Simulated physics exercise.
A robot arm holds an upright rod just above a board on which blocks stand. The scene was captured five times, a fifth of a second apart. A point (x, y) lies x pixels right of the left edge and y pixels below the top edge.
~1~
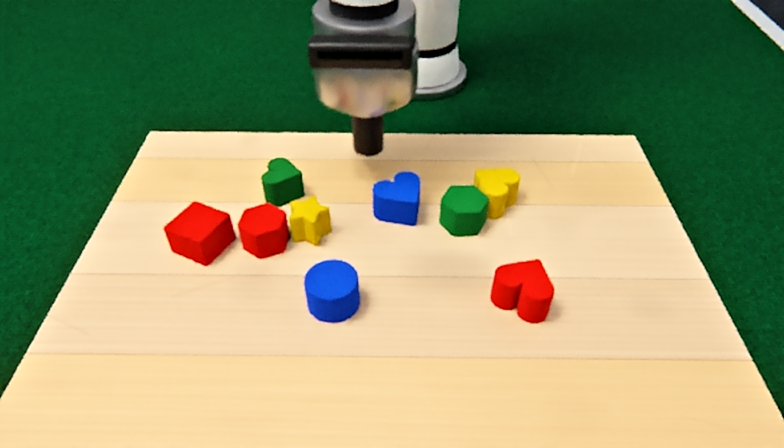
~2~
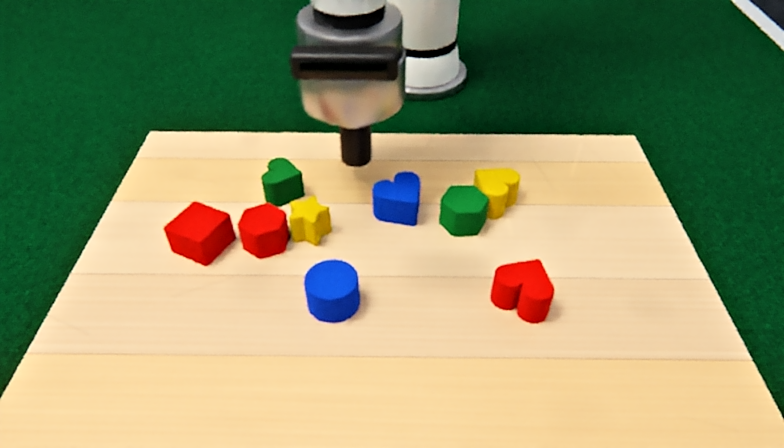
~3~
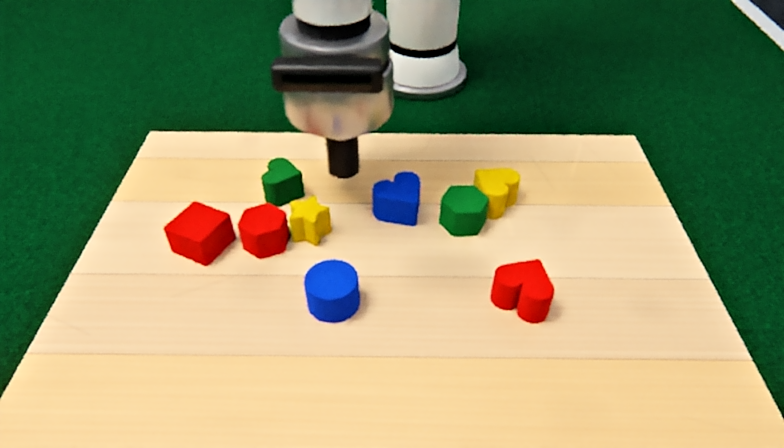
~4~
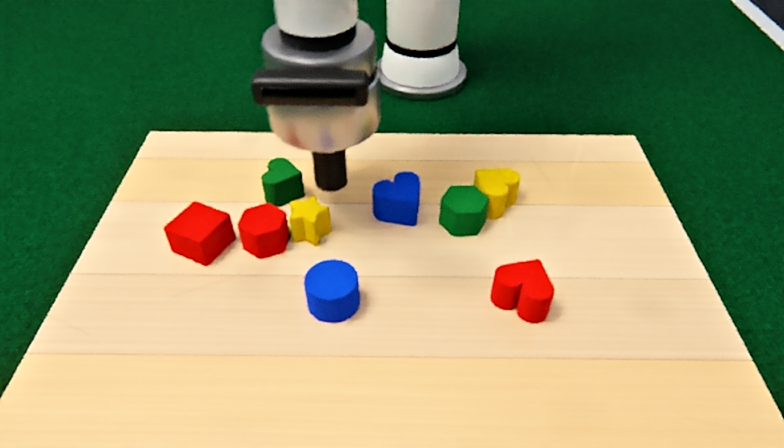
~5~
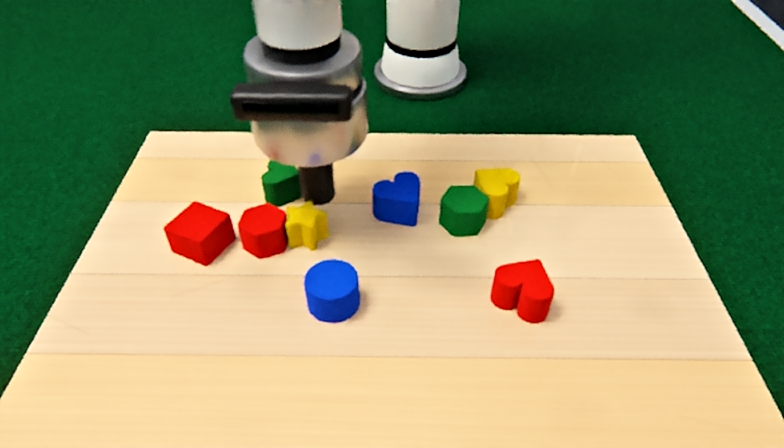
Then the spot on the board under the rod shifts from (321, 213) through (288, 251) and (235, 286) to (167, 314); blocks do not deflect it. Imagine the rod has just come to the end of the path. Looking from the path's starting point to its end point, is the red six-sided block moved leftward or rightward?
Its shift is rightward.
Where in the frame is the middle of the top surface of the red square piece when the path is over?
So, by the moment the path ends, you'll find the top centre of the red square piece at (178, 216).
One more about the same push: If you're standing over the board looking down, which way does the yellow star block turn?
Watching from overhead, you'd notice the yellow star block rotating counter-clockwise.
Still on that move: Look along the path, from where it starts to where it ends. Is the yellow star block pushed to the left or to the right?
Answer: Leftward.
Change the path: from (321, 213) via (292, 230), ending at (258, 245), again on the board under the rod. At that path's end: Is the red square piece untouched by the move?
I believe not.
On the path given first. One third of the way, rod at (284, 234); red six-sided block at (241, 230), turned 60° clockwise; yellow star block at (275, 257).
Two thirds of the way, rod at (228, 270); red square piece at (180, 217), turned 30° clockwise; red six-sided block at (192, 247), turned 120° clockwise; yellow star block at (257, 280), turned 85° anticlockwise.
At the end, rod at (159, 296); red square piece at (178, 216), turned 35° clockwise; red six-sided block at (165, 253), turned 170° clockwise; green heart unmoved; yellow star block at (257, 280), turned 90° anticlockwise.
